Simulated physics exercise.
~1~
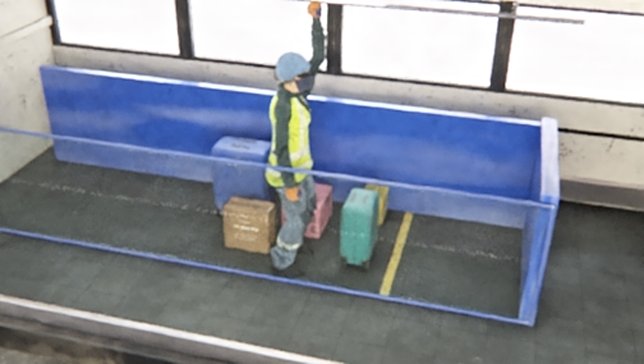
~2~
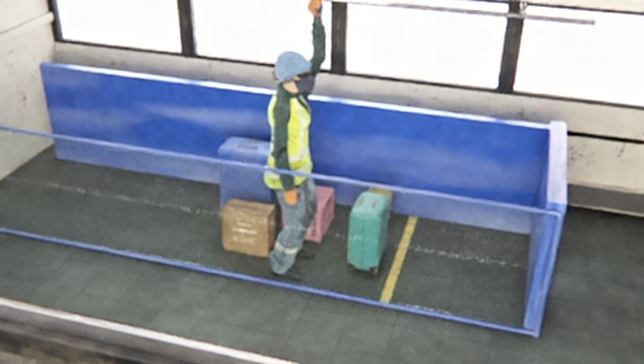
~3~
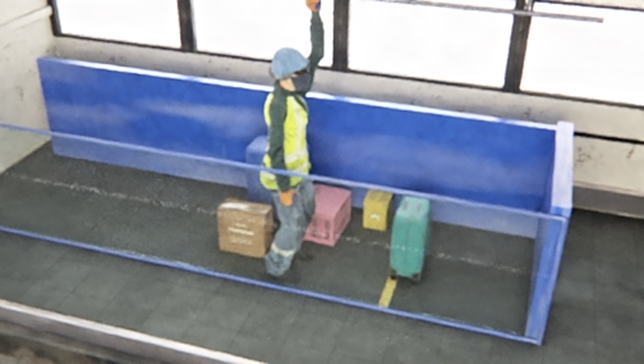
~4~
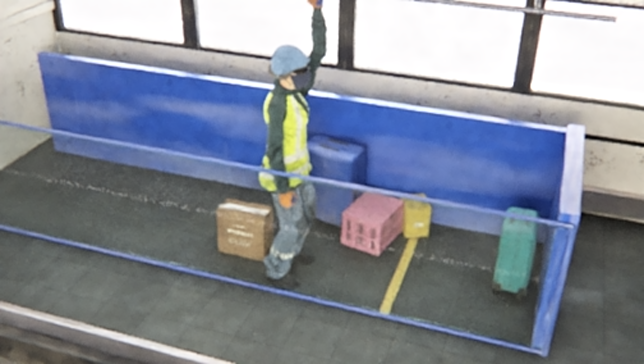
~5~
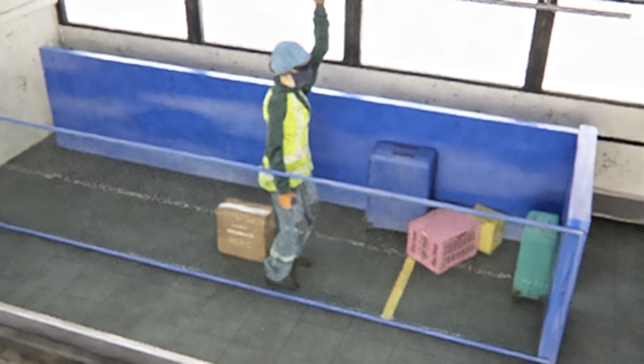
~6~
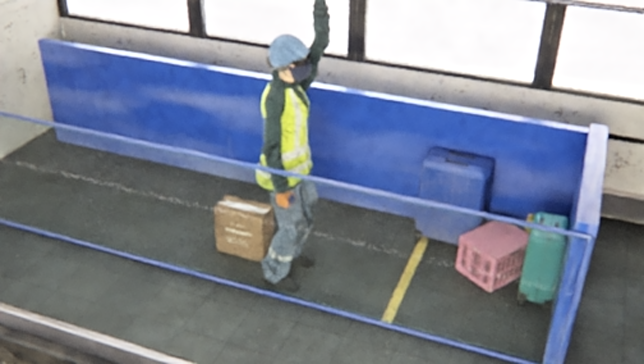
Luggage and a pink crate sliding right past a yellow floor line while a brown carton and a standing worker stay put.
